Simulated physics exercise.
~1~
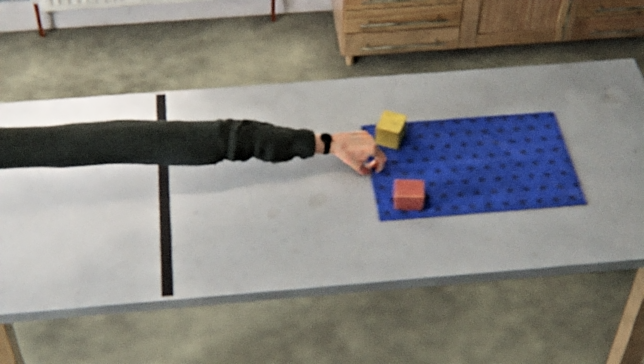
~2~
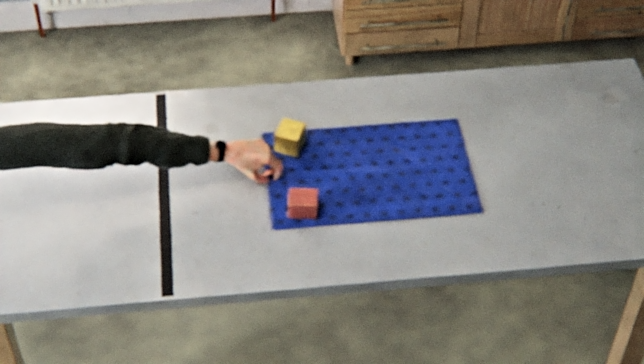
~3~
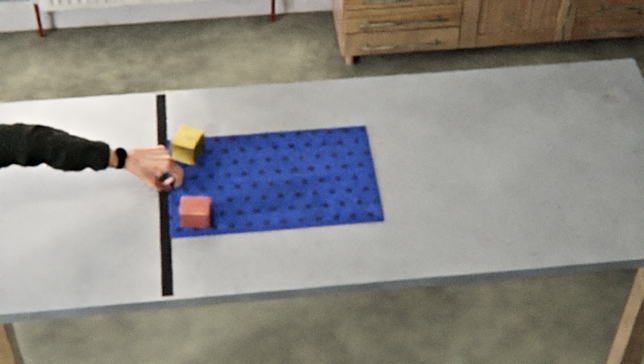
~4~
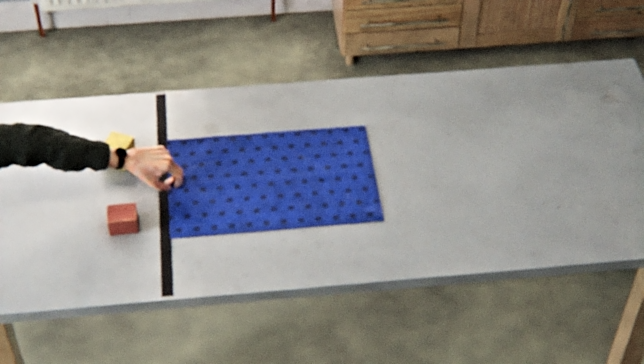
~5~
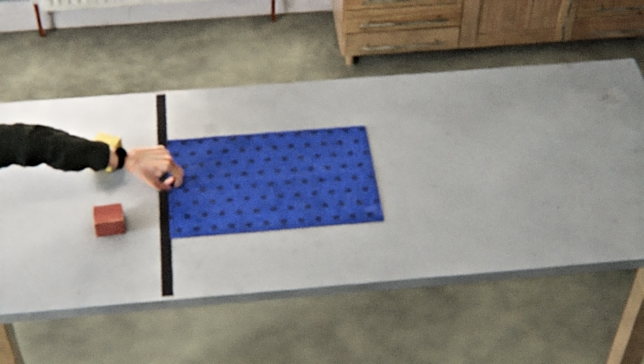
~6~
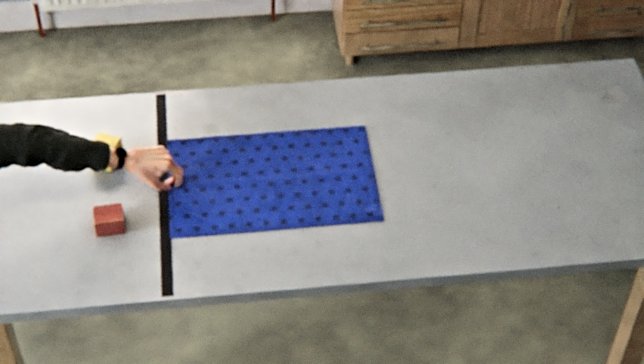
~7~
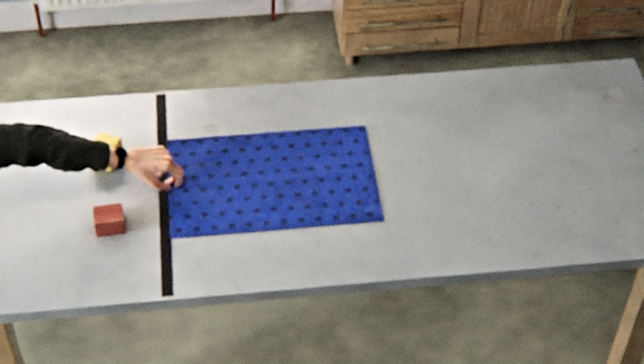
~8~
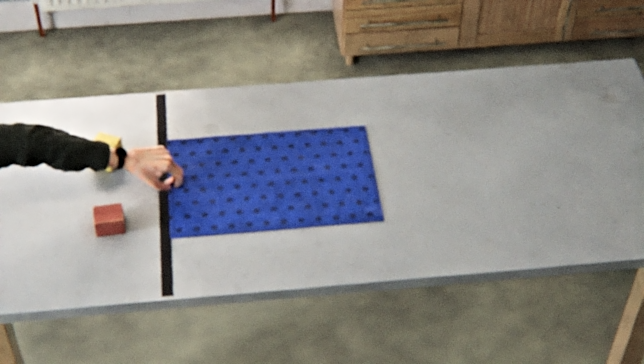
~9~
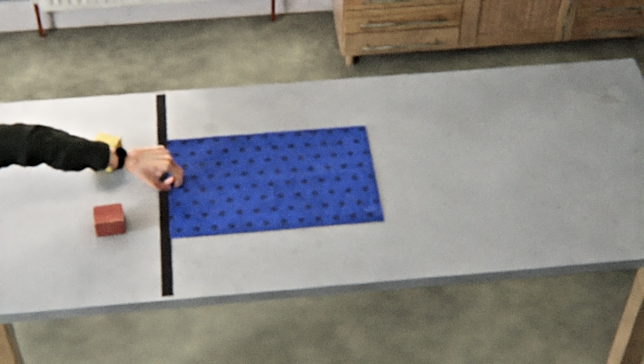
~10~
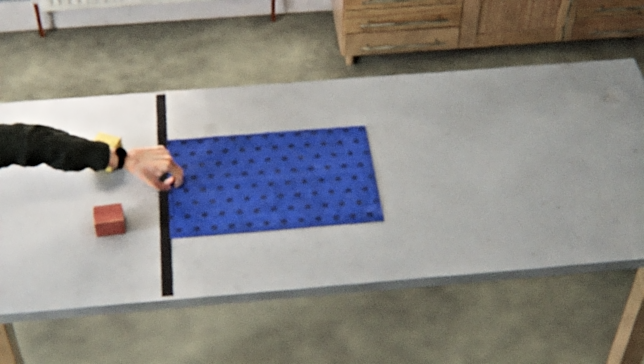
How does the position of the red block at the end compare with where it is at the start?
At the start the red block sits on the blue cloth, well to the right of the tape. At the end it rests on the bare table to the left of the tape.
A hand pulls a blue cloth left to the tape, and two blocks slide off it.
